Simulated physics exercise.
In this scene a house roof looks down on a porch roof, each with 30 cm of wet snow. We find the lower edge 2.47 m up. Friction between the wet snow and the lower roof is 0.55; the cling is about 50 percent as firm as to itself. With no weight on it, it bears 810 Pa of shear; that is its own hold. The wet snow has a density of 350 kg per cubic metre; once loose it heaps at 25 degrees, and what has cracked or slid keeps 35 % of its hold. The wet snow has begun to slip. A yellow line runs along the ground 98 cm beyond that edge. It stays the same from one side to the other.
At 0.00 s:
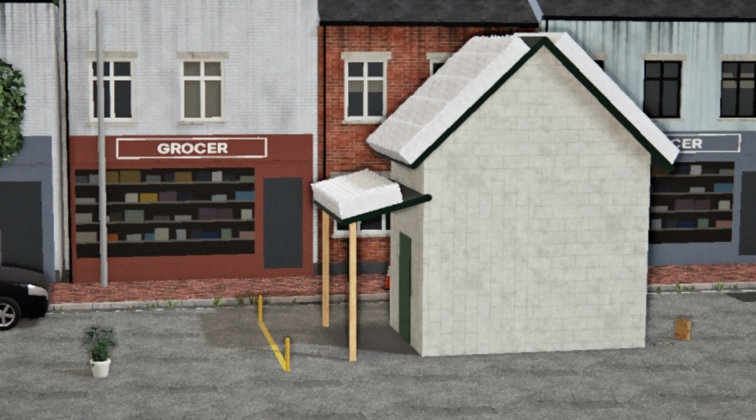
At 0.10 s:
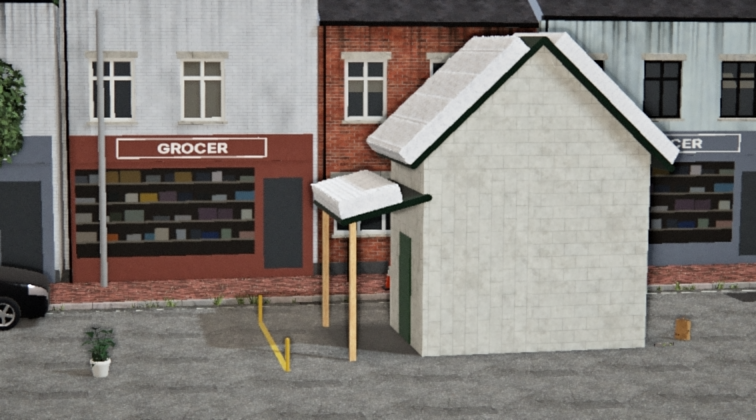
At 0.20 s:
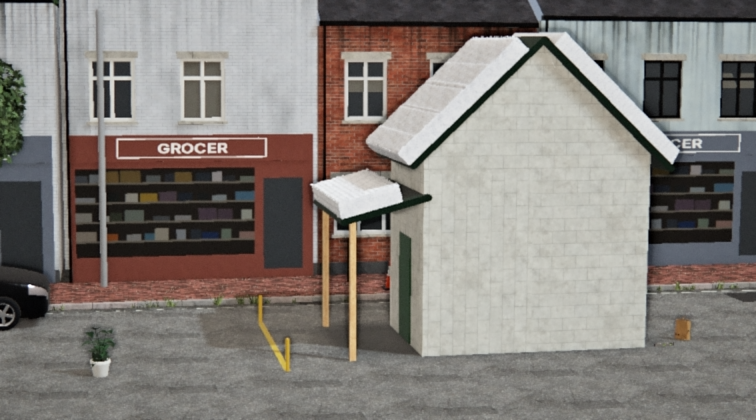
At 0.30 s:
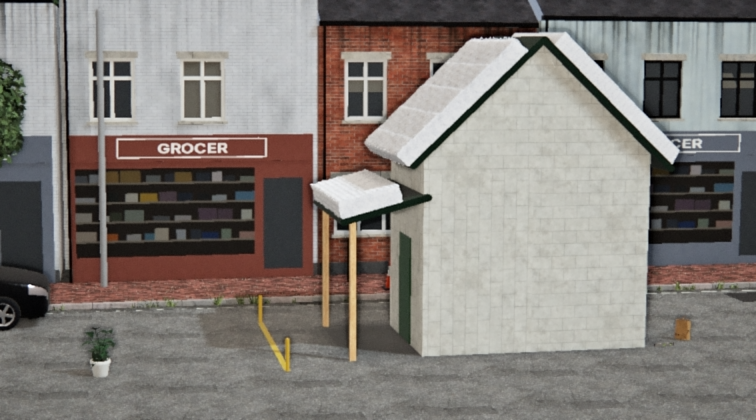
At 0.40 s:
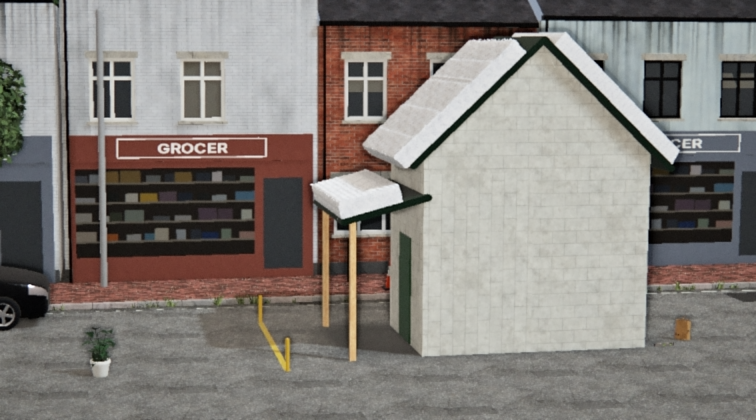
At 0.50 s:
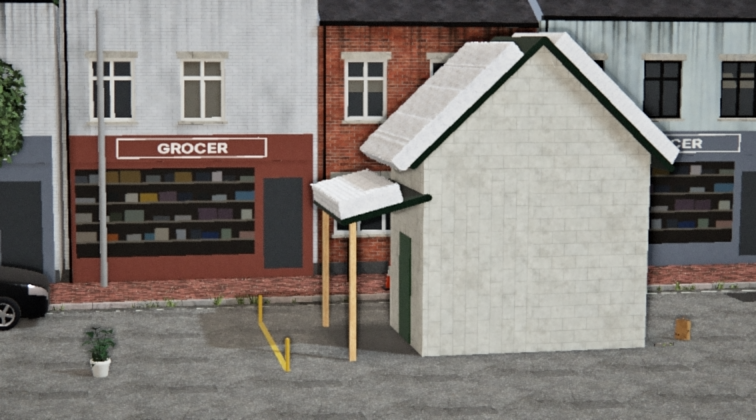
To begin with, thick white snow lies on the roof of a pale block house and on its small porch roof, across from a red-fronted grocer. The snow on the house roof then creeps very slightly down the left slope, poking a little past the eave in one piece, while all else stays still.
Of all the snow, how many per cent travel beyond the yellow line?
Something like 12 %.
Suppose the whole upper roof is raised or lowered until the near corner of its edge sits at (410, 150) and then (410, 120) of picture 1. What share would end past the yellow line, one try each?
Around 30 percent, then around 50 percent.
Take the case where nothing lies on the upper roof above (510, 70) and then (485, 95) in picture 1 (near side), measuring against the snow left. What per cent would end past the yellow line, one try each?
3 %, then 0 %.
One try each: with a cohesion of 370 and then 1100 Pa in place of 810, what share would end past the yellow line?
Going in order, it's 40 % and then 1 %.
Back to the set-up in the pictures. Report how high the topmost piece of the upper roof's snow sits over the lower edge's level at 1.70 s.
About 2.1 m.
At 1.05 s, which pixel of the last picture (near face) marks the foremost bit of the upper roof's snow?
Around pixel (383, 180).
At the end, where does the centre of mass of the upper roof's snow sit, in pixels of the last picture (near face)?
Somewhere near (339, 269).
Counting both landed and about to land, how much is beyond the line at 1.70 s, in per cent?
Roughly 0 per cent.
After 1.05 s, none is below the lower edge and 0 % is past the line.
After 1.70 s, none is below the lower edge and 0 % is past the line.
After 2.35 s, none is below the lower edge and 0 % is past the line.
After 3.00 s, 18 % is below the lower edge and 2 % is past the line.
After 6.00 s, 48 % is below the lower edge and 12 % is past the line.
